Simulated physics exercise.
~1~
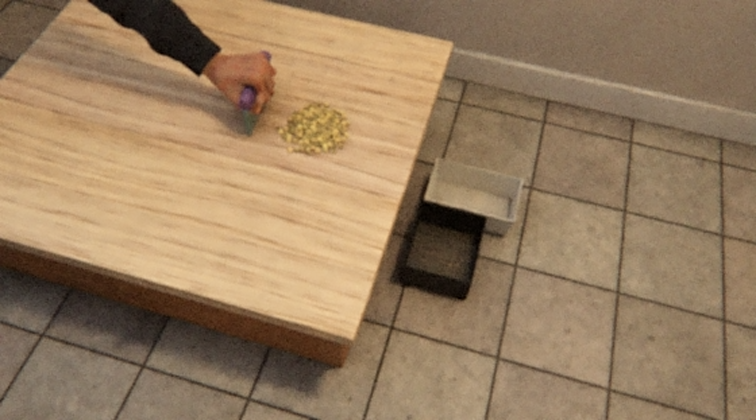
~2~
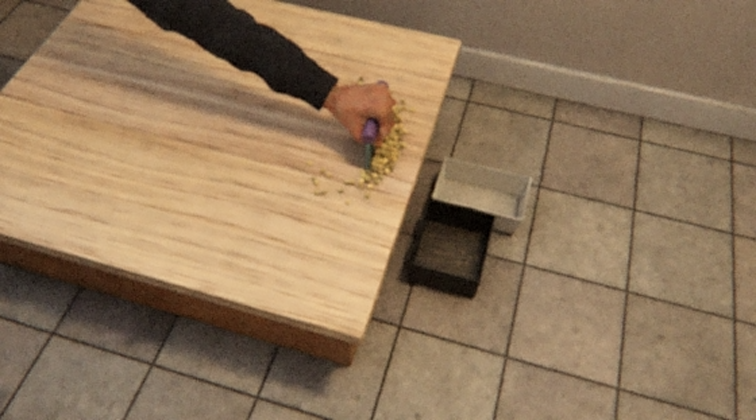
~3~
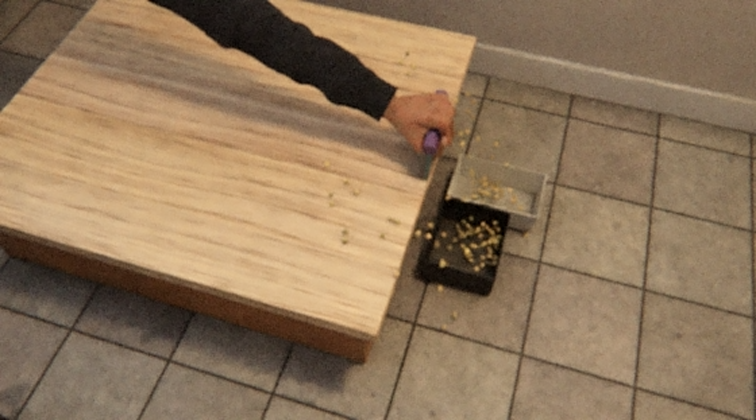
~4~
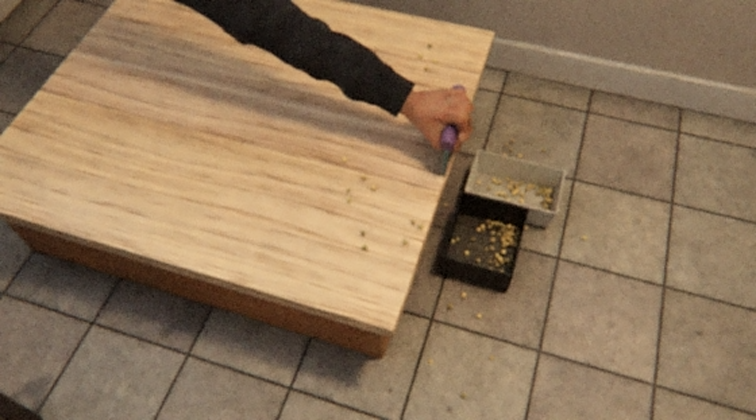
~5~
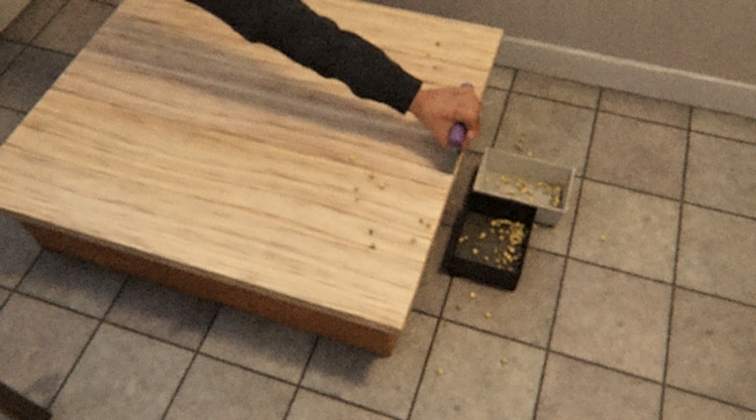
A hand swept a pile of small yellowish beans across a wooden tabletop with a purple-handled scraper, sending most over the right edge into a black tin and a white tin, while some landed on the floor and a few stayed on top.
